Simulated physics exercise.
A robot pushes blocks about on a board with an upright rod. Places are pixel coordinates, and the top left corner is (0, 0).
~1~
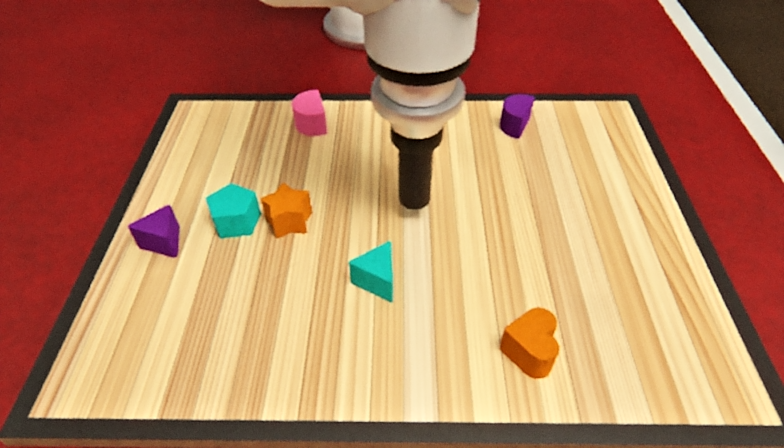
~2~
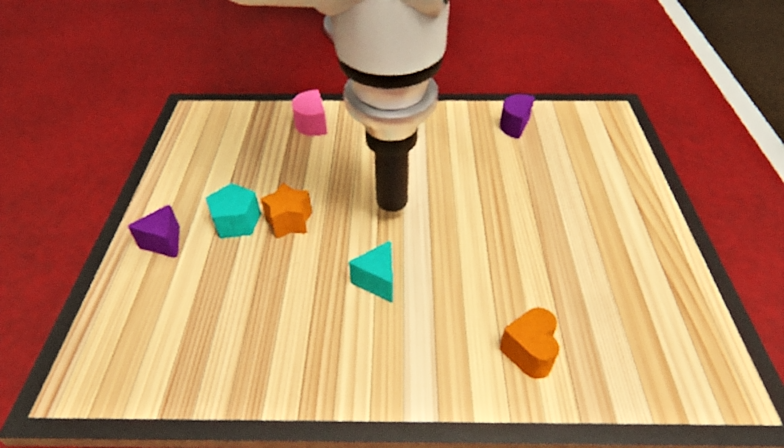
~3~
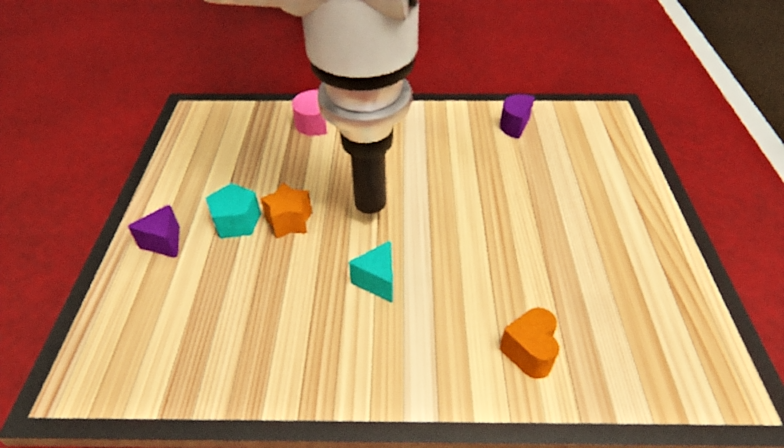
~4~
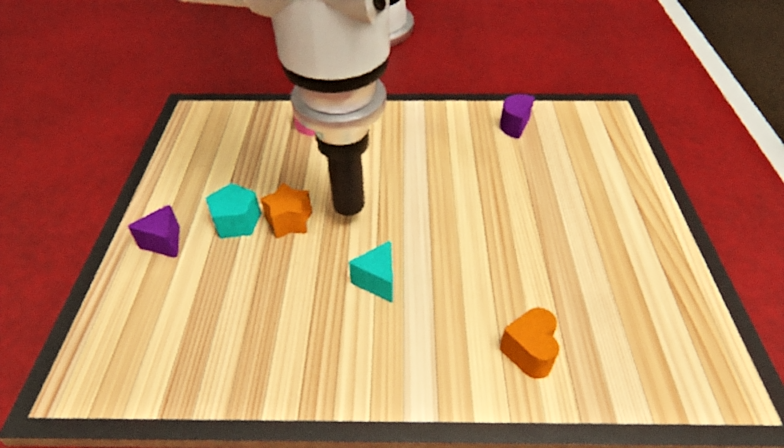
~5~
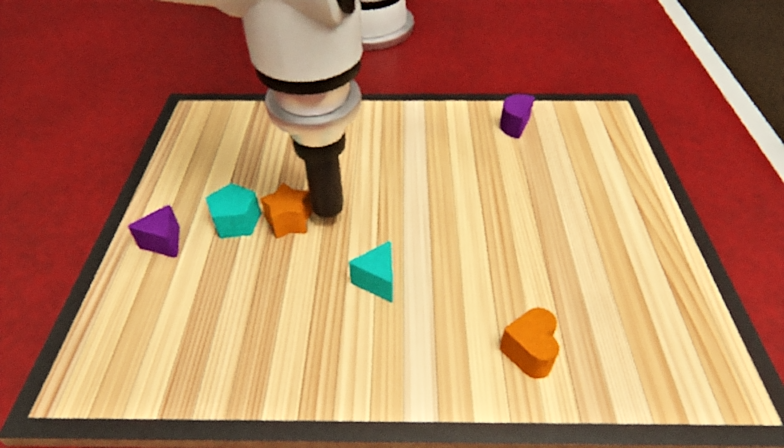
At the start, a robot's dark upright rod stands near the middle of a wooden board, among scattered purple, turquoise, orange and pink blocks. The arm moves the rod steadily left, passing above the turquoise triangle, until it is close beside the orange star, while the blocks stay still.
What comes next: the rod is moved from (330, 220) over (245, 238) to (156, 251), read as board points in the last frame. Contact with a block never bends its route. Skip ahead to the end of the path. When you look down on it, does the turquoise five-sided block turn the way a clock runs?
Short answer: No.
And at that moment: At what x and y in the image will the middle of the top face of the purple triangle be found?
The middle of the upper face of the purple triangle will lie at about (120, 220) in the picture.
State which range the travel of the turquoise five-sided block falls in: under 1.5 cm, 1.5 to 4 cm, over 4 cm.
The answer will be the long band, over 4 cm.
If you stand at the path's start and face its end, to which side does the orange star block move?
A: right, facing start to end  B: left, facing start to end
(A)
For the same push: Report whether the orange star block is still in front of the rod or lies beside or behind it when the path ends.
The rod should slip past it.
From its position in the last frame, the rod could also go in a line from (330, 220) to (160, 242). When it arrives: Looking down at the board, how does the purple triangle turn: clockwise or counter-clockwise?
Short answer: Counterclockwise.
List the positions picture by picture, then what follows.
The first frame shows rod tip (414, 200); block tops, purple triangle (154, 222); turquoise five-sided block (230, 200); orange star block (285, 200).
The second frame shows rod (392, 202); blocks unchanged.
The third frame shows rod (370, 204); blocks unchanged.
The fourth frame shows rod (349, 206); blocks unchanged.
The fifth frame shows rod (328, 208); purple triangle (154, 222); turquoise five-sided block (230, 200); orange star block (285, 200).
What follows on the original path. One third of the way, rod (271, 220); turquoise five-sided block (200, 198), turned 25° anticlockwise; orange star block (242, 198), turned 25° clockwise.
Two thirds of the way, rod (211, 231); turquoise five-sided block (175, 185), turned 45° anticlockwise; orange star block (215, 196), turned 80° clockwise.
At the end, rod (150, 239); purple triangle (120, 220), turned 40° clockwise; turquoise five-sided block (174, 185), turned 45° anticlockwise; orange star block (214, 196), turned 85° clockwise.
